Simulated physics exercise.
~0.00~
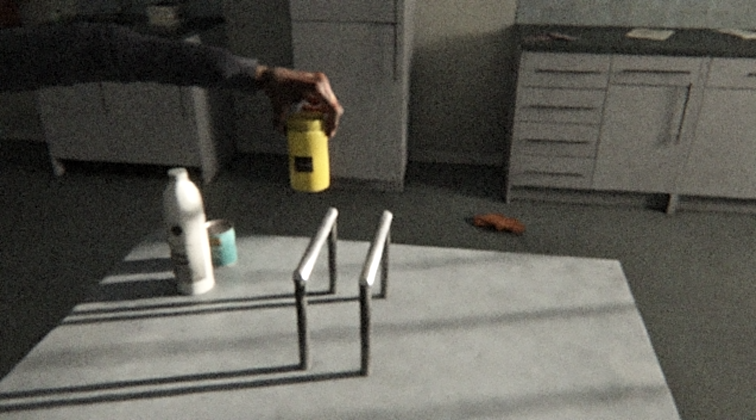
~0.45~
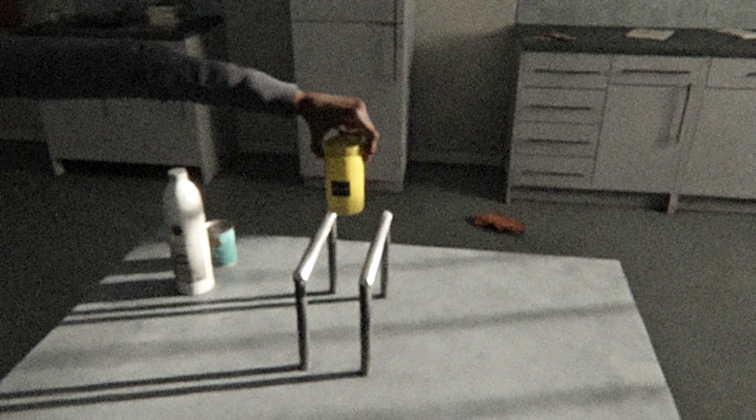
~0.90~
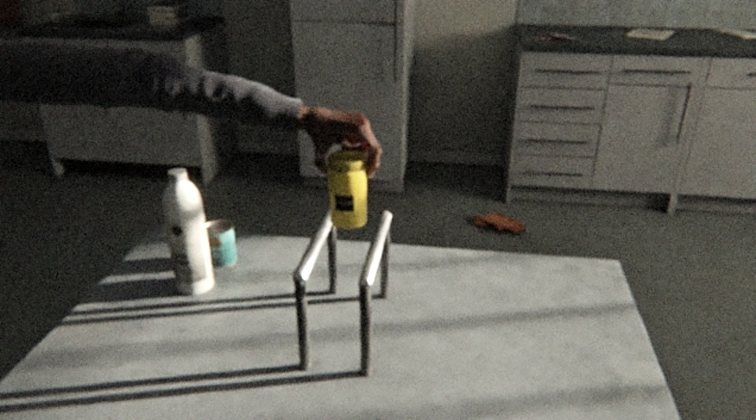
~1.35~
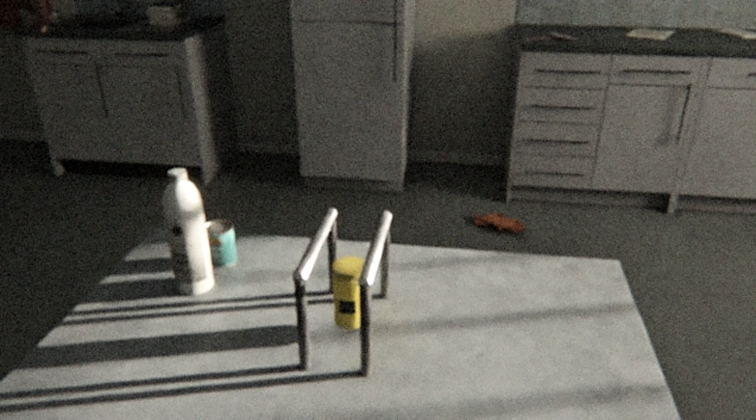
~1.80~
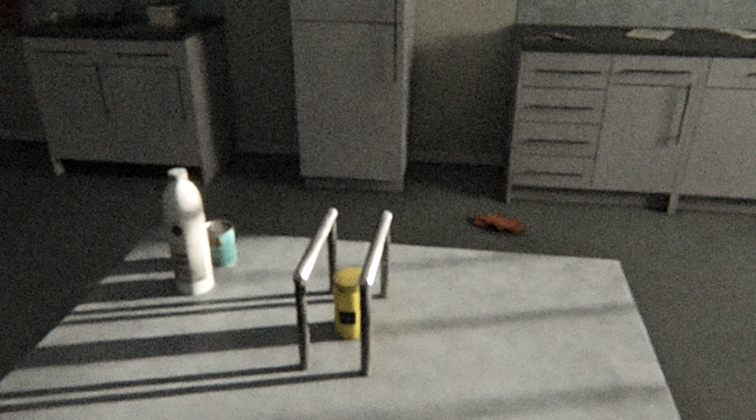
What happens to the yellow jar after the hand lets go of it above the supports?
It drops down through the gap and ends up upright between the two supports.
